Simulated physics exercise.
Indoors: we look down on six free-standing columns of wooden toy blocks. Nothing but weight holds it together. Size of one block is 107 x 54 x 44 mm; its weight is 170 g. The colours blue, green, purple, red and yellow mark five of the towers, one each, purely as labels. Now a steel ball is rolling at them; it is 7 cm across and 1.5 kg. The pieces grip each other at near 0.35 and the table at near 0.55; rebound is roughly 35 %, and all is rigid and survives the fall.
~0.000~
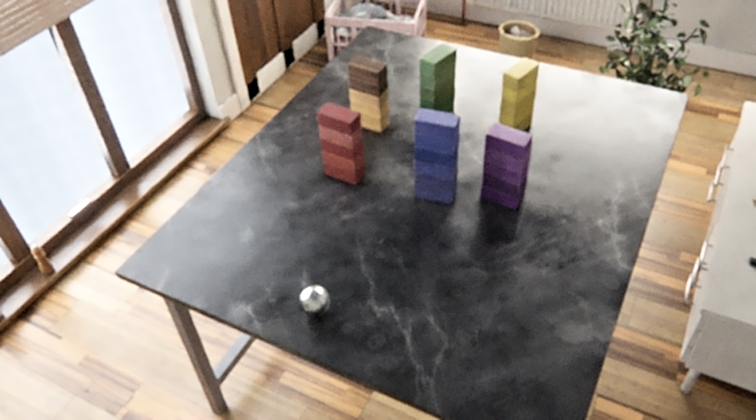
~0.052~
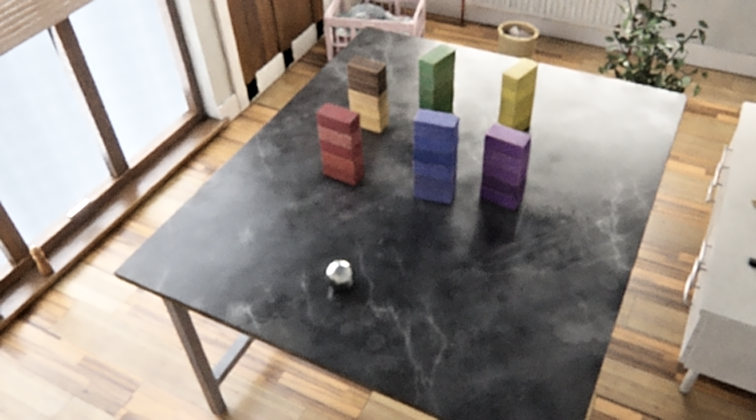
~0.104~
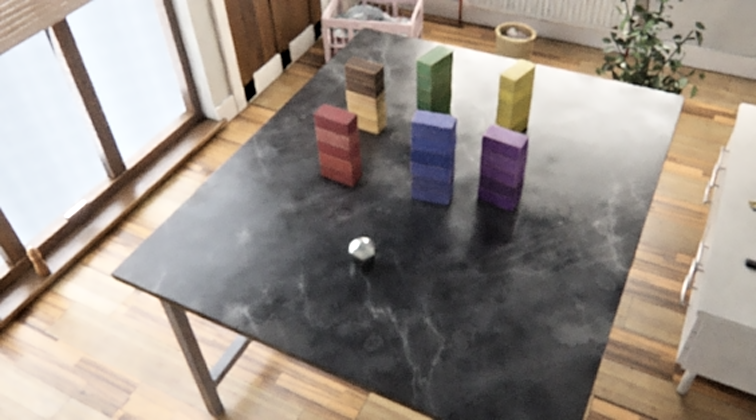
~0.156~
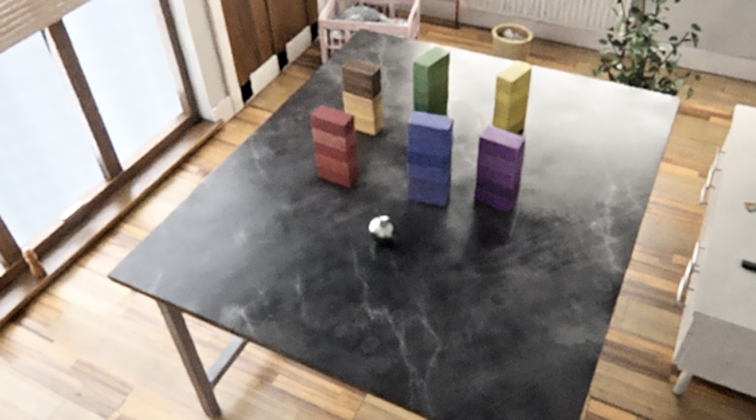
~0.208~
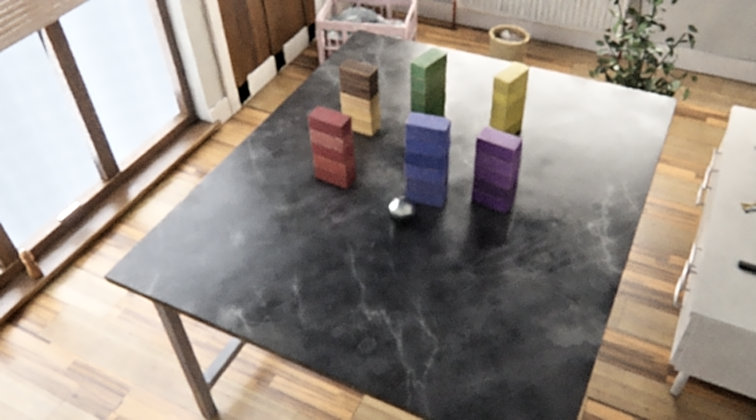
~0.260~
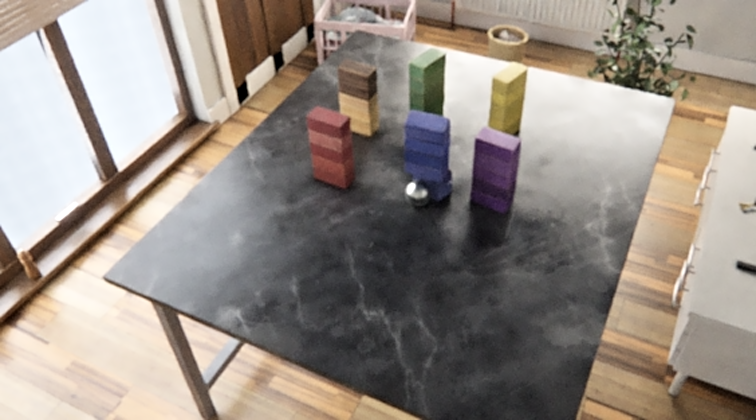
In the video, a small silvery ball rolls diagonally up and right across a dark marbled table on which six block columns stand, then strikes the base of the blue column, whose blocks shift and lean slightly.
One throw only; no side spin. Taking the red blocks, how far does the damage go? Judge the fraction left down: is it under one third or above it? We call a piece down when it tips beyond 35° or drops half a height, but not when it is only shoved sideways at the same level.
It is under one third.
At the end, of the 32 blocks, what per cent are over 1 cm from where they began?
I make it 35 per cent.
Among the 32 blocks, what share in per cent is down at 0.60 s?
By that time it is 10 percent.
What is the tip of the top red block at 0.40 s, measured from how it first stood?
At that moment, roughly 0 degrees.
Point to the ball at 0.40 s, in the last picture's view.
You'll find it near (455, 159).
After 0.40 s, ball still moving; none of the 5 red blocks down (4 of 32 in all colours); top red block unmoved; top blue block leaning 37°, 8 cm lower.
After 0.60 s, ball still moving; none of the 5 red blocks down (4 of 32 in all colours); top red block unmoved; top blue block on its side.
At rest (1.3 s), ball rolling away; none of the 5 red blocks down (4 of 32 in all colours); top red block unmoved; top blue block upside down. That is 0 per cent. As the last picture would show them, middles, top red block near (329, 123), top blue block near (372, 239).
